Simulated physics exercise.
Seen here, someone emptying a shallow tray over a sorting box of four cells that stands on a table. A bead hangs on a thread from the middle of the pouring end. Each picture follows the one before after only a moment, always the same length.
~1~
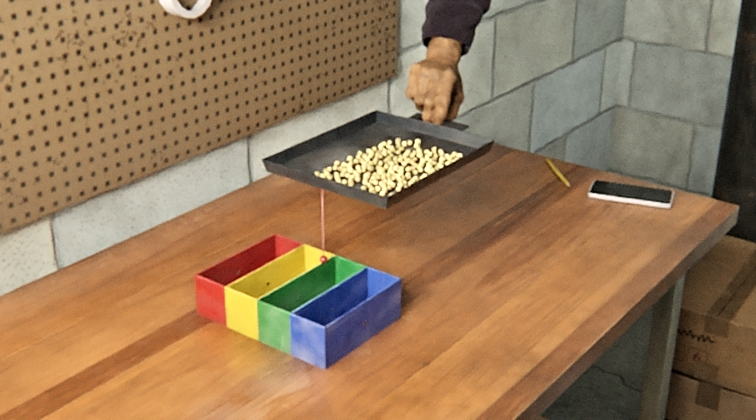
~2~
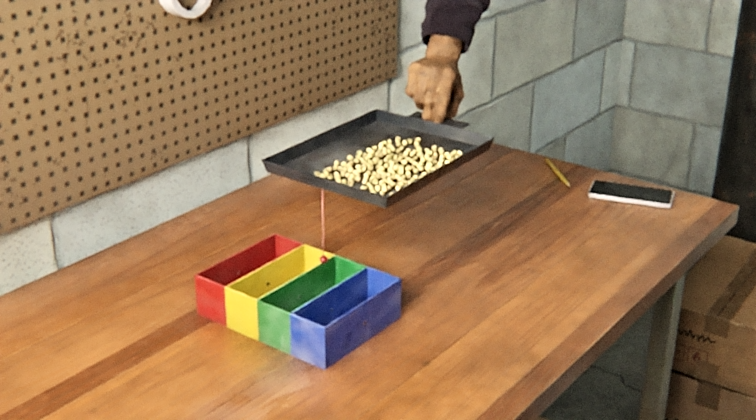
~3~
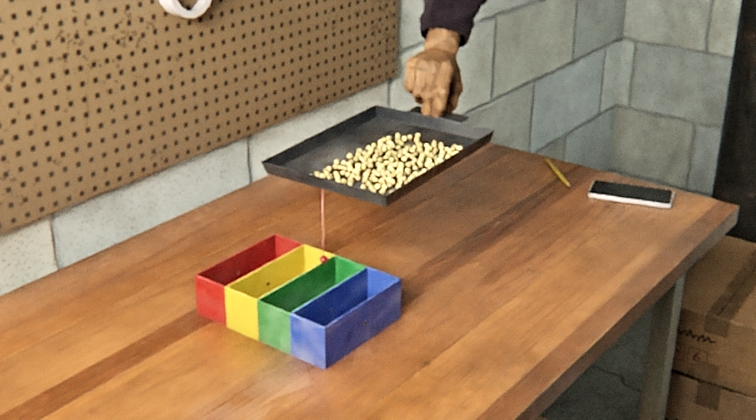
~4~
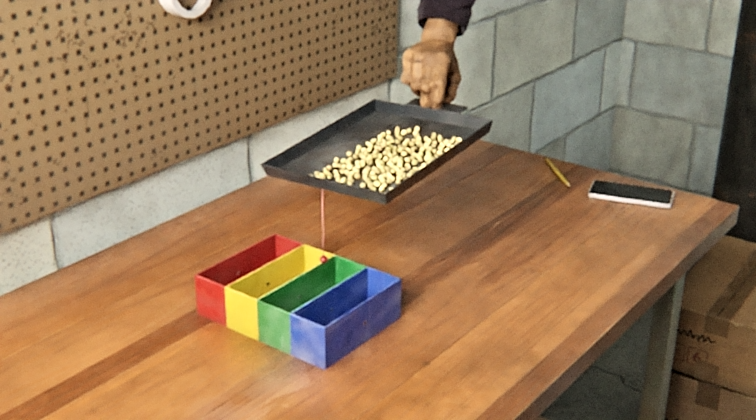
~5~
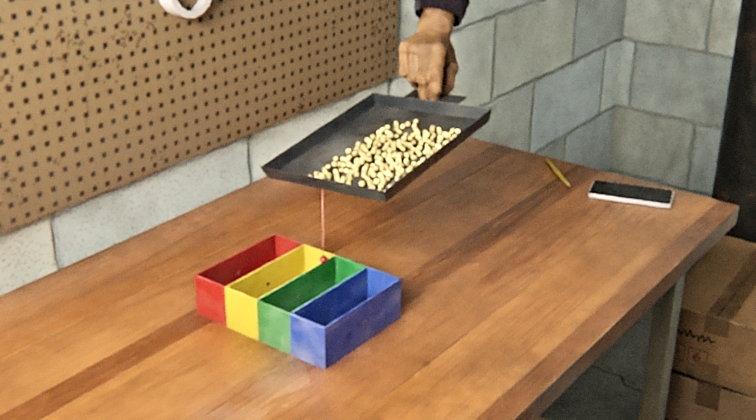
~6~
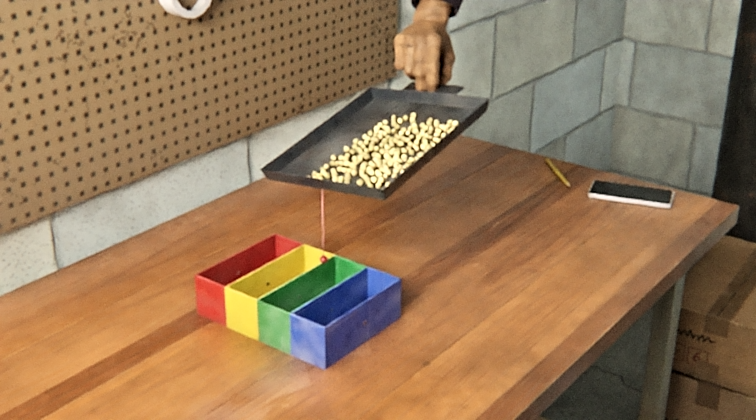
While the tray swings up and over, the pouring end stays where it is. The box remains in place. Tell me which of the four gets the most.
The red cell gets the most.
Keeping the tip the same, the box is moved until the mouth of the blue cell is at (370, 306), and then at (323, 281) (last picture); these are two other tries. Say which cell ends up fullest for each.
You'd see the red cell win the first time and yellow win the second.
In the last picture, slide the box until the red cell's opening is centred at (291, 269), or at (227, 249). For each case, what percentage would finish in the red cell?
About 20 and 0 per cent.
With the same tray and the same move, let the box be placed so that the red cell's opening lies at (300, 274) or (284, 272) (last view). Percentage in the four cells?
The first comes to 0 percent and the second to 20 percent.
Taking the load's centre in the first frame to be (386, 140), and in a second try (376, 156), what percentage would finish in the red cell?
Close to 90 %, followed by close to 80 %.
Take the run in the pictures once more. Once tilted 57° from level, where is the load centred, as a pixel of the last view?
The load is centred about (300, 175).
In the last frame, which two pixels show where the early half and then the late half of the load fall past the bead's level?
(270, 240) first, (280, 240) later.
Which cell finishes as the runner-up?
Second: The yellow cell.
Shortly afterwards, tray tipped steeply; all but a few on the tray; a little in the red cell; only a few falling or outside the box.
Next, tray tipped right over; near a quarter on the tray; near half in the red cell; a little in the yellow cell; near a quarter falling or outside the box.
Some moments later, tray tipped past a quarter turn; the bulk in the red cell; near a quarter in the yellow cell.
In the end, tray tipped past a quarter turn; the bulk in the red cell; near a quarter in the yellow cell; none at all in the blue cell; none at all in the green cell.
